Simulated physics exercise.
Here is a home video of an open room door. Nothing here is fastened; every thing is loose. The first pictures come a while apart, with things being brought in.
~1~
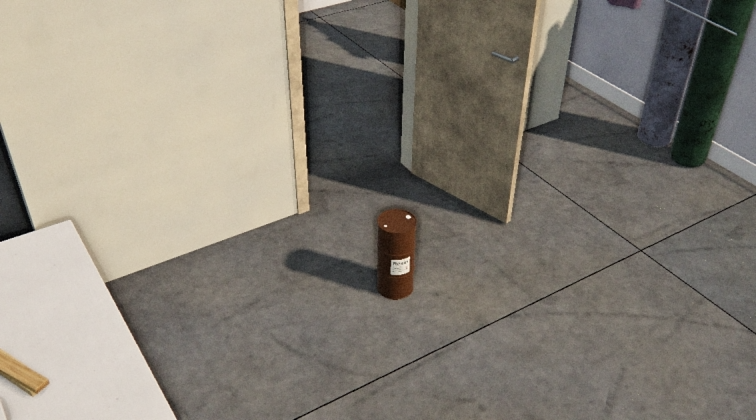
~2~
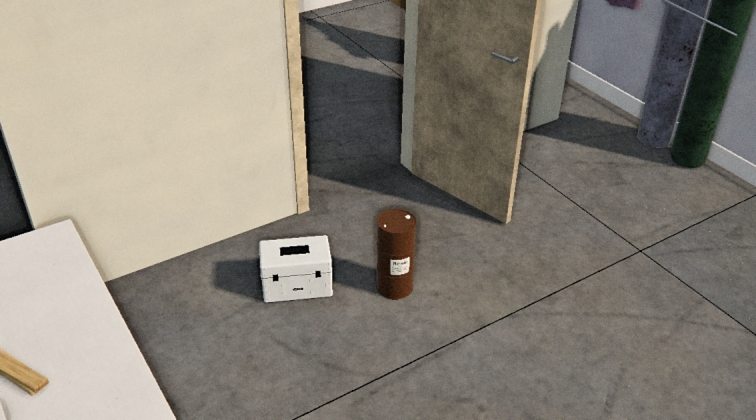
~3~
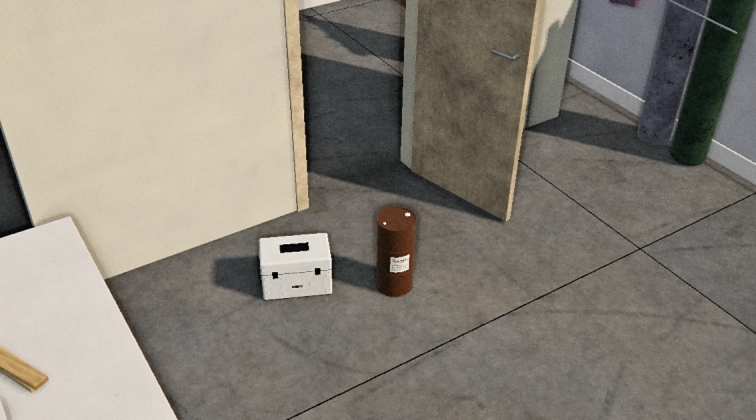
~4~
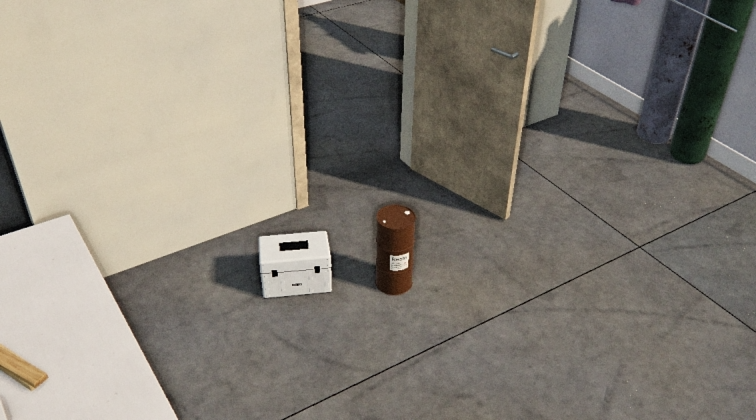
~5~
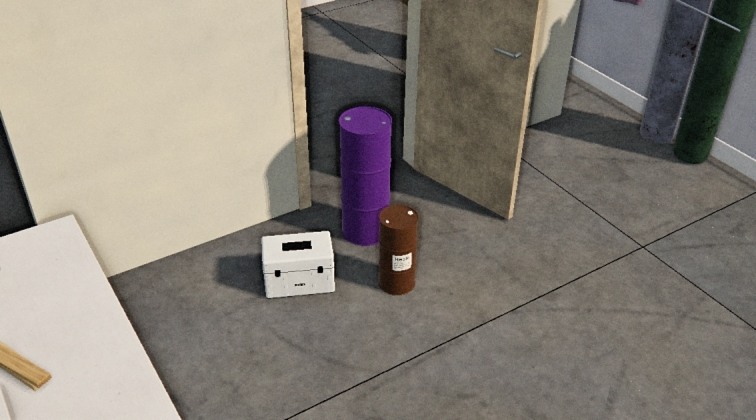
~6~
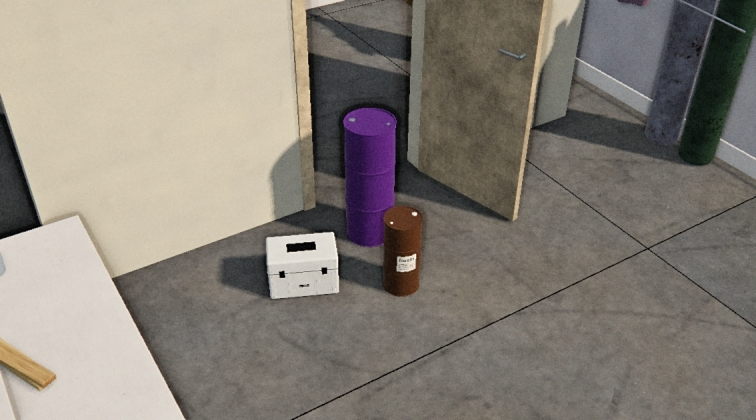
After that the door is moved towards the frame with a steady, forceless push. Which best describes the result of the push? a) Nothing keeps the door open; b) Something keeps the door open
Something keeps the door open (b).
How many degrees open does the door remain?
Some 45°.
Then, 0.70 s past the last view, open by 82°.
Then, 1.10 s past the last view, open by 61°.
Finally, open by 44°; all 3 still in place. Final places as the last picture's camera would see them, purple drum near (369, 179).
